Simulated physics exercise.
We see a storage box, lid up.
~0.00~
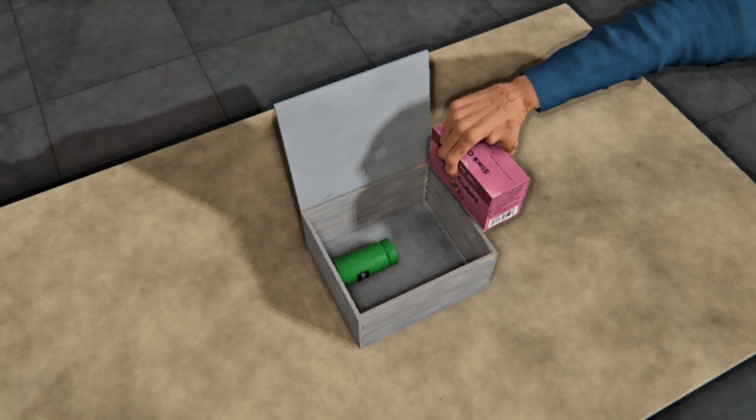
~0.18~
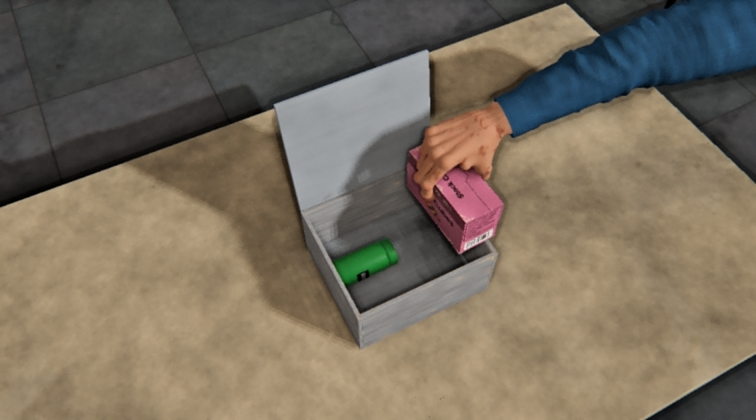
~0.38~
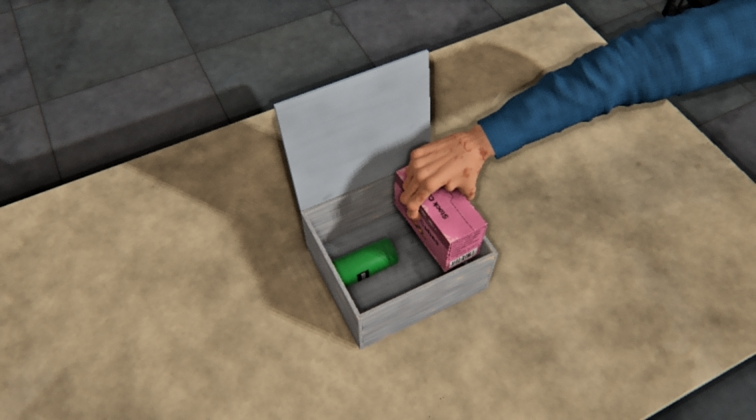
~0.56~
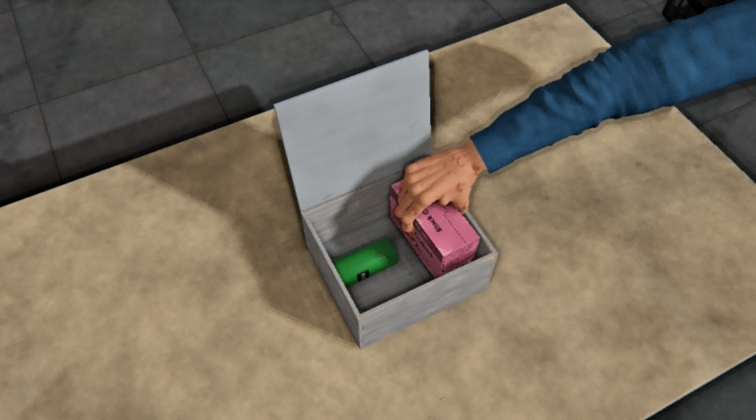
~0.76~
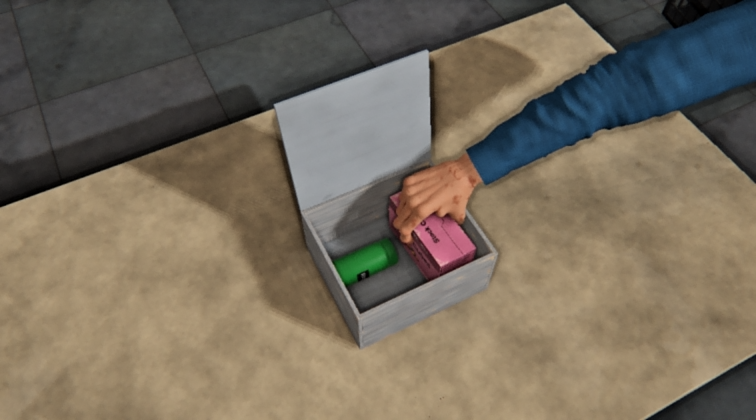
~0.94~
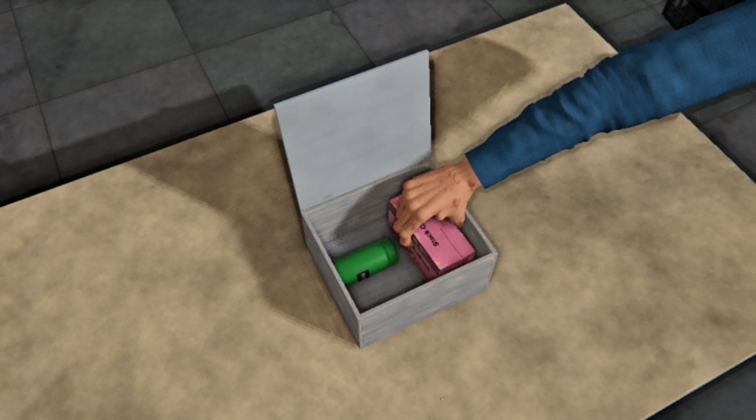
A hand lowers a pink carton into a gray storage box beside a green shaker.
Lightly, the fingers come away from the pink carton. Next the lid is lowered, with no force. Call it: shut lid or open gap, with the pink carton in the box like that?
Shut lid.
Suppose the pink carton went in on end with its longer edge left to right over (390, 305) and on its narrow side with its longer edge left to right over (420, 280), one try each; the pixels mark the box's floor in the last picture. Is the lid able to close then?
The first attempt leaves the lid partly open, while the second leaves it fully closed.
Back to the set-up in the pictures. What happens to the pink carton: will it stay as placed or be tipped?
Looking at the last picture, it is left as set.
Around 2.14 s, lid 81° above the rim.
Around 2.64 s, lid 51° above the rim.
Around 3.14 s, lid 14° above the rim.
Finally (4.0 s), lid shut; both still in place. Final places as the last picture's camera would see them, pink carton near (430, 239).
